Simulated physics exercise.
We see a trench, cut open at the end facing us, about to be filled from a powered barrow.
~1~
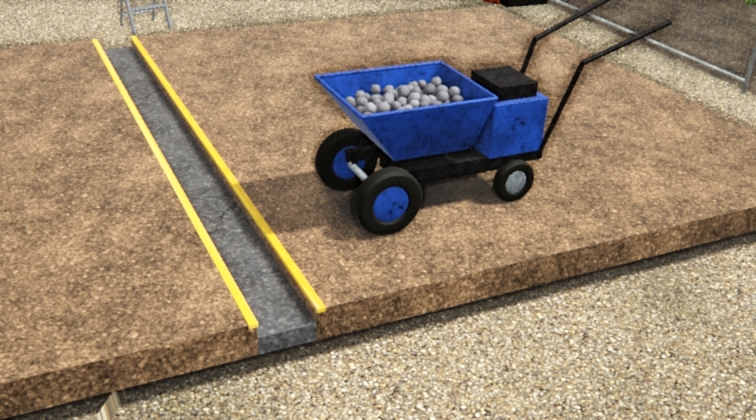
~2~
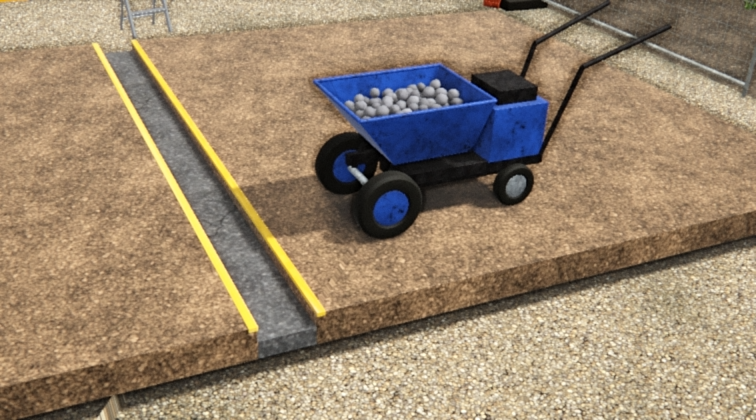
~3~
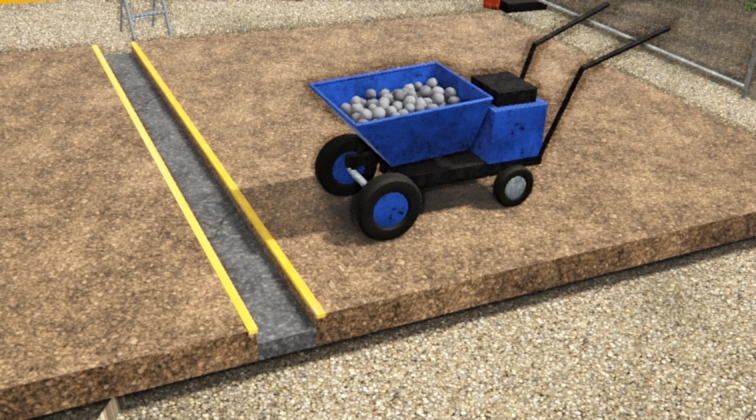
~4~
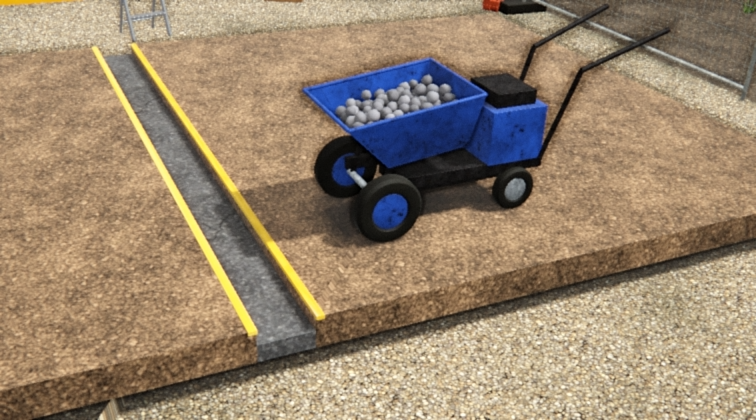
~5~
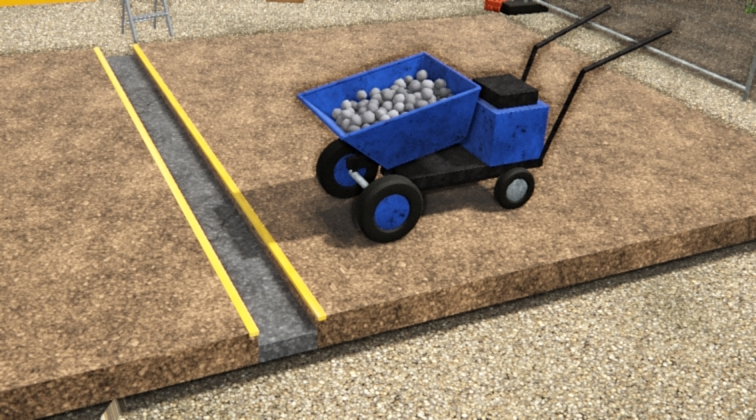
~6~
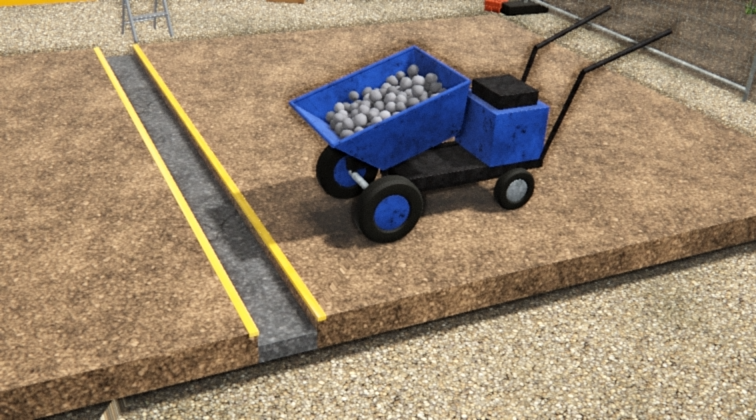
A blue powered barrow tilts its skip of round grey cobbles toward a yellow-edged trench.
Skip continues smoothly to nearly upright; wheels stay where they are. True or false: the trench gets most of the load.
True.
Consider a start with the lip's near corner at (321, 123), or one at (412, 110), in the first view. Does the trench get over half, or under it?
One: Below a half. Two: Not half.
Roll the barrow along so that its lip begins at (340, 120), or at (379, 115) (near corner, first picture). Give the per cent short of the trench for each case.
Roughly 0 per cent, then roughly 20 per cent.
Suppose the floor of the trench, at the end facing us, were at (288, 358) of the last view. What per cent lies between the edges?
90 %.
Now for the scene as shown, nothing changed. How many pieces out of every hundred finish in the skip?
All told, it is near 20 percent.
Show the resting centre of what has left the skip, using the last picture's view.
Somewhere around (235, 239) in the final view.
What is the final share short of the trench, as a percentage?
Estimate: Around 5 per cent.
Soon after the last picture, skip tipped steeply; all in the skip.
A little later, skip tipped right over; about half in the skip; a stray few short of the trench; about a third in or heaped over the trench; a stray few beyond it; a stray few falling.
Later still, skip tipped right over; about a quarter in the skip; a small part short of the trench; about two thirds in or heaped over the trench; a small part beyond it.
At rest, skip tipped right over; about a quarter in the skip; a small part short of the trench; about two thirds in or heaped over the trench; a small part beyond it.
